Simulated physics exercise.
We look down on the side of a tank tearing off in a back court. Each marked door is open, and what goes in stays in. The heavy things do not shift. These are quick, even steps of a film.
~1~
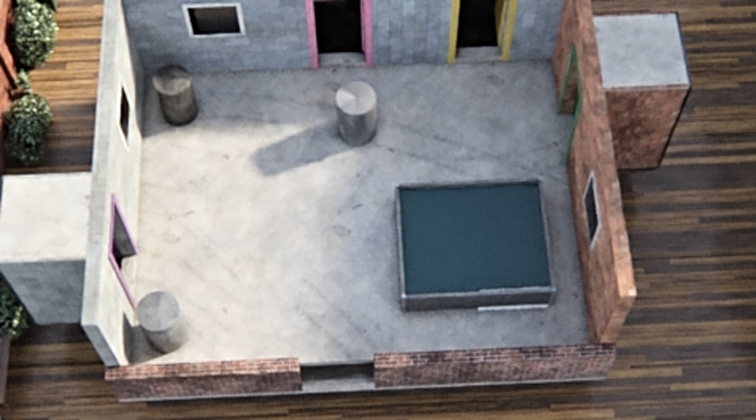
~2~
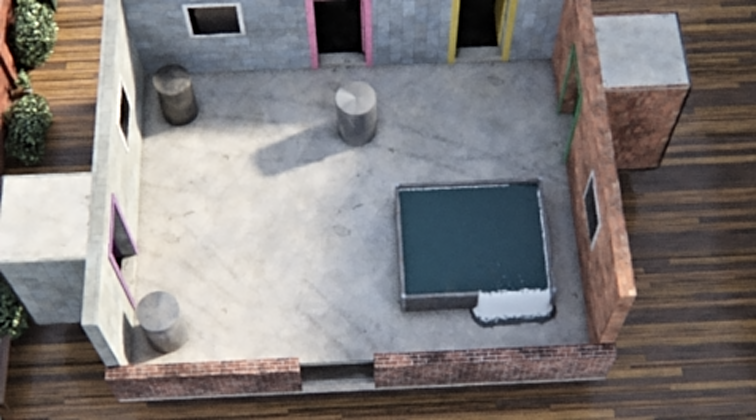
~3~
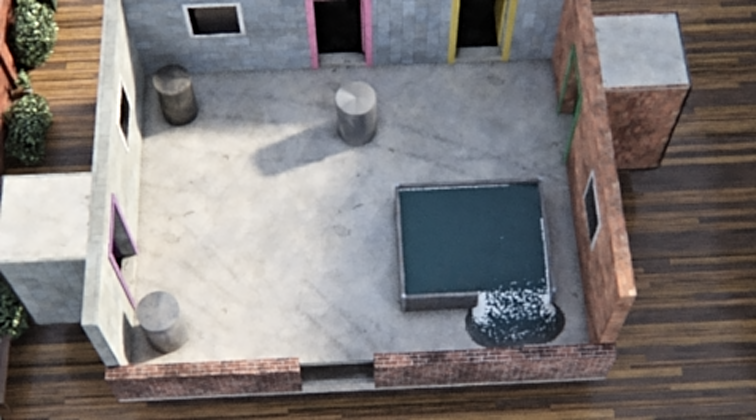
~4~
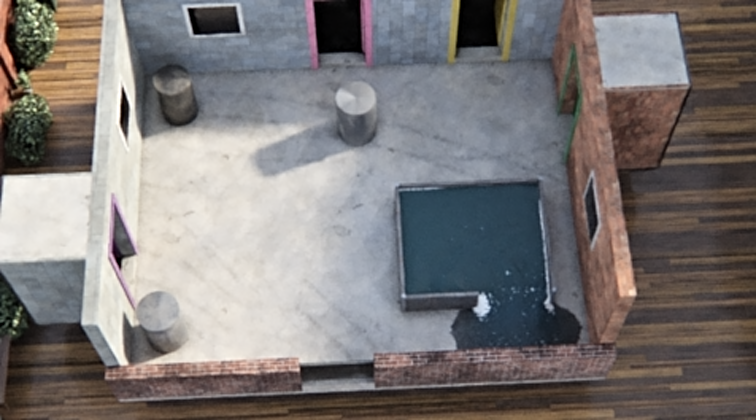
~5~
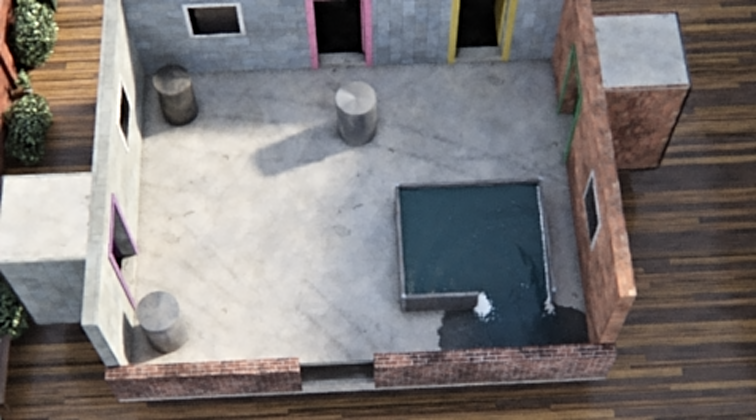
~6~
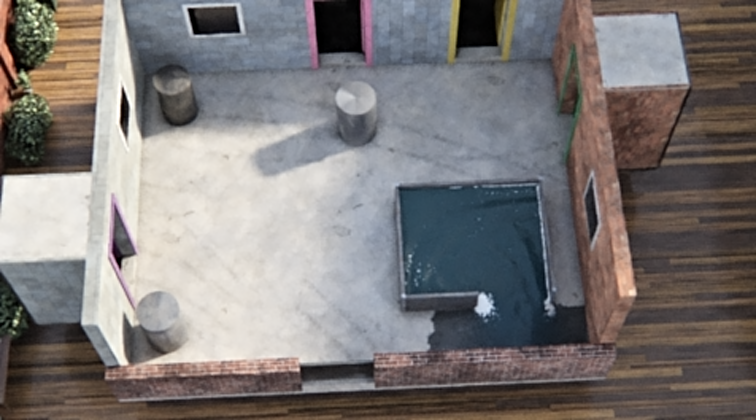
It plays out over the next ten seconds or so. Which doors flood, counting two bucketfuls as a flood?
In the end: The green door holds within the limit; the purple door floods; the pink door holds within the limit; the yellow door holds within the limit.
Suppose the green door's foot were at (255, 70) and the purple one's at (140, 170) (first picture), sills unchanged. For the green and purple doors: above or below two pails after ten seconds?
Then: The green one holds; the purple one is under.
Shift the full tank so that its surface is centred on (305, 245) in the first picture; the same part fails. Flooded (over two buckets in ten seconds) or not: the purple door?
Purple door holds.
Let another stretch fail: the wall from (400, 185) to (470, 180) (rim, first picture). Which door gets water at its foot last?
That is the one in purple.
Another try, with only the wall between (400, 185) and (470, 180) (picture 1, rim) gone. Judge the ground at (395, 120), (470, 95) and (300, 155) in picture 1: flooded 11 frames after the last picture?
In turn: Under water, covered, flooded.
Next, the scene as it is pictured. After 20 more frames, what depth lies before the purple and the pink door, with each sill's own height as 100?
About 0 and 0 per cent.
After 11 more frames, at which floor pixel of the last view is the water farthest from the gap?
At about (272, 373).
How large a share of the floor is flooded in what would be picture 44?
Close to 65 %.
A moment on, water covers 10 % of the floor; the green door not reached, the purple door not reached, the pink door not reached, the yellow door not reached.
Next, water covers 20 % of the floor; the green door not reached, the purple door not reached, the pink door not reached, the yellow door not reached.
Then, water covers 40 % of the floor; the green door under two buckets in, the purple door not reached, the pink door not reached, the yellow door not reached.
Later, water covers 65 % of the floor; the green door under two buckets in, the purple door over two buckets in, the pink door wet at the sill, nothing in, the yellow door under two buckets in.
In the end, water covers 95 % of the floor; the green door under two buckets in, the purple door over two buckets in, the pink door wet at the sill, nothing in, the yellow door under two buckets in.
